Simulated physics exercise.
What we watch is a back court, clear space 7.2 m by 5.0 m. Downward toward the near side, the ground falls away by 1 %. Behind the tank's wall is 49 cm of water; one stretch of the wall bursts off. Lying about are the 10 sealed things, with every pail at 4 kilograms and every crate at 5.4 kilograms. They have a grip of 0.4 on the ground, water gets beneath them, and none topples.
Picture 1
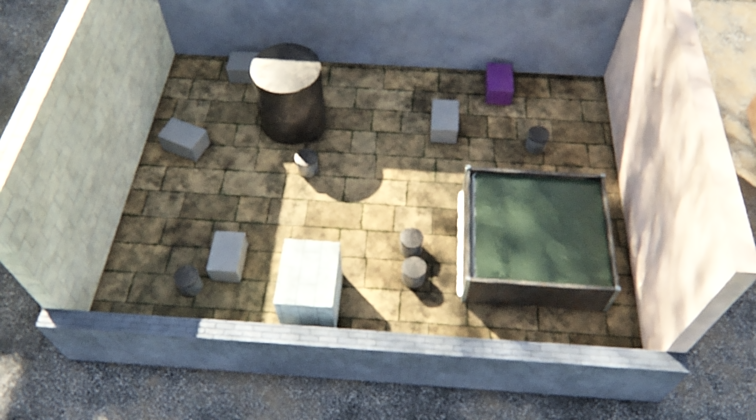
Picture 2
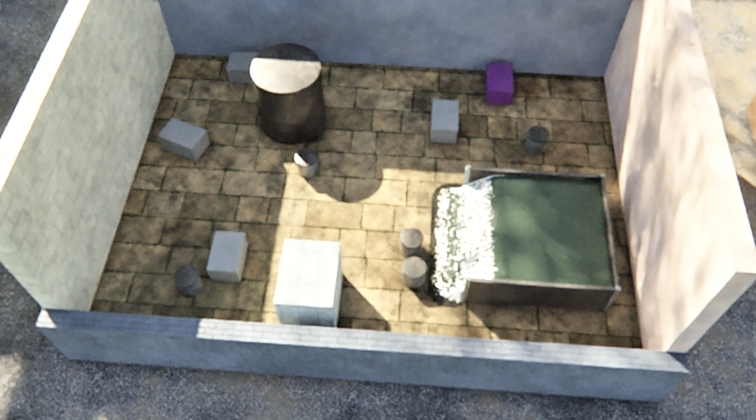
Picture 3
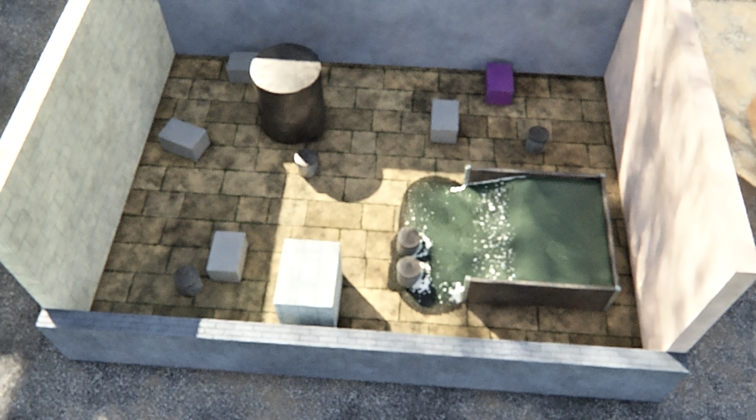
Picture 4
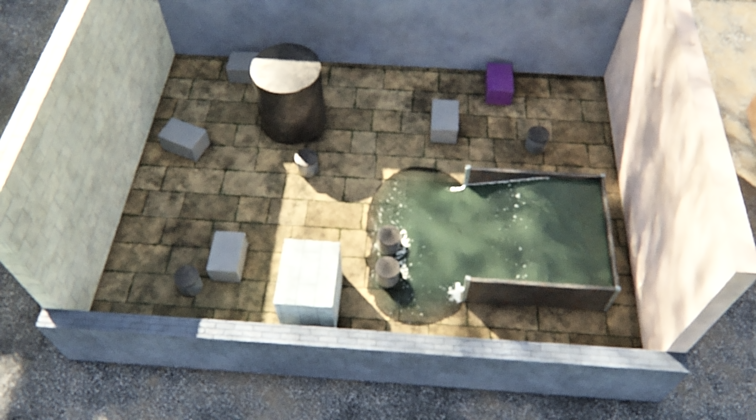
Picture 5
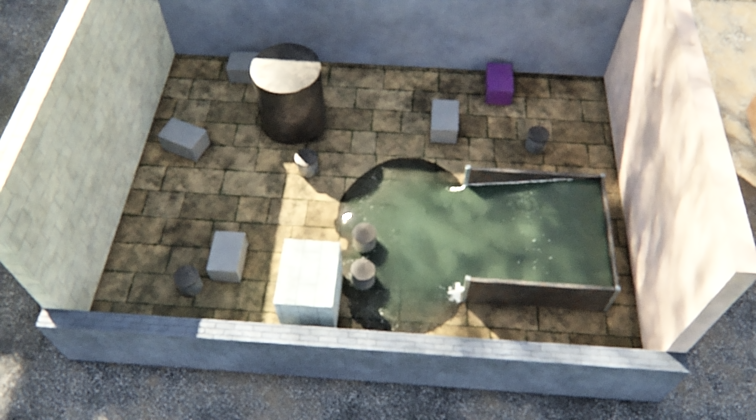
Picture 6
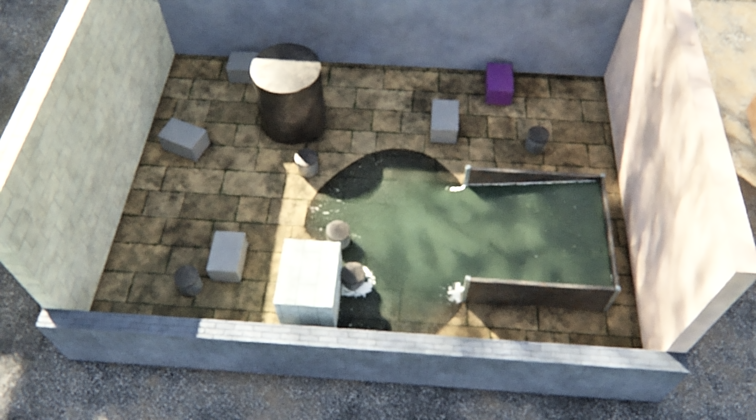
In a walled, paved court seen from above, the left side of a tank of green water gives way and water pours out in white froth. The water spreads leftward across the paving, carrying two short grey cylinders toward the pale block, while the purple crate and the other objects stay put.
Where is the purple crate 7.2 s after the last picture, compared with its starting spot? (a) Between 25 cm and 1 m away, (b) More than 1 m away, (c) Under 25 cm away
(c) Under 25 cm away.
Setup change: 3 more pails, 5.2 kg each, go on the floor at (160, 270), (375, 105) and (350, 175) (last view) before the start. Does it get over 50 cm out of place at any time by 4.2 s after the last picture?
So that's beyond the threshold, within the threshold and beyond the threshold, in that sequence.
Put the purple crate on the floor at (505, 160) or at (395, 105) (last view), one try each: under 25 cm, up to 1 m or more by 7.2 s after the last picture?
One try each gives this: It remains roughly in place, then it goes a little way.
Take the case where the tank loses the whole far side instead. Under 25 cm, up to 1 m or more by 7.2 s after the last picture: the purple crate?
What happens next is that the purple crate gets swept a long way.
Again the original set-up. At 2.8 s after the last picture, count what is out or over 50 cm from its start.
I make it 6.
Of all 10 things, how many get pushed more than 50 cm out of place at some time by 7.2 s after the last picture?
I count 7.
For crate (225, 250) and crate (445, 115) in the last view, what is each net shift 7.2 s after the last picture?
Lab note - net shifts in order: 40 cm; 20 cm.
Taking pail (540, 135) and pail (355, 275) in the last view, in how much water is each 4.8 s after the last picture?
0 and 5 cm.
Then, 0.9 s after the last picture the purple crate is near (500, 77), 0.0 m from its start, aground; 1 afloat.
Then, 2.8 s after the last picture the purple crate is near (500, 77), 0.0 m from its start, aground; 4 afloat.
Then, 4.8 s after the last picture the purple crate is near (500, 77), 0.0 m from its start, aground; 7 afloat.
Then, 7.2 s after the last picture the purple crate is near (506, 78), 0.1 m from its start, aground; 6 afloat.
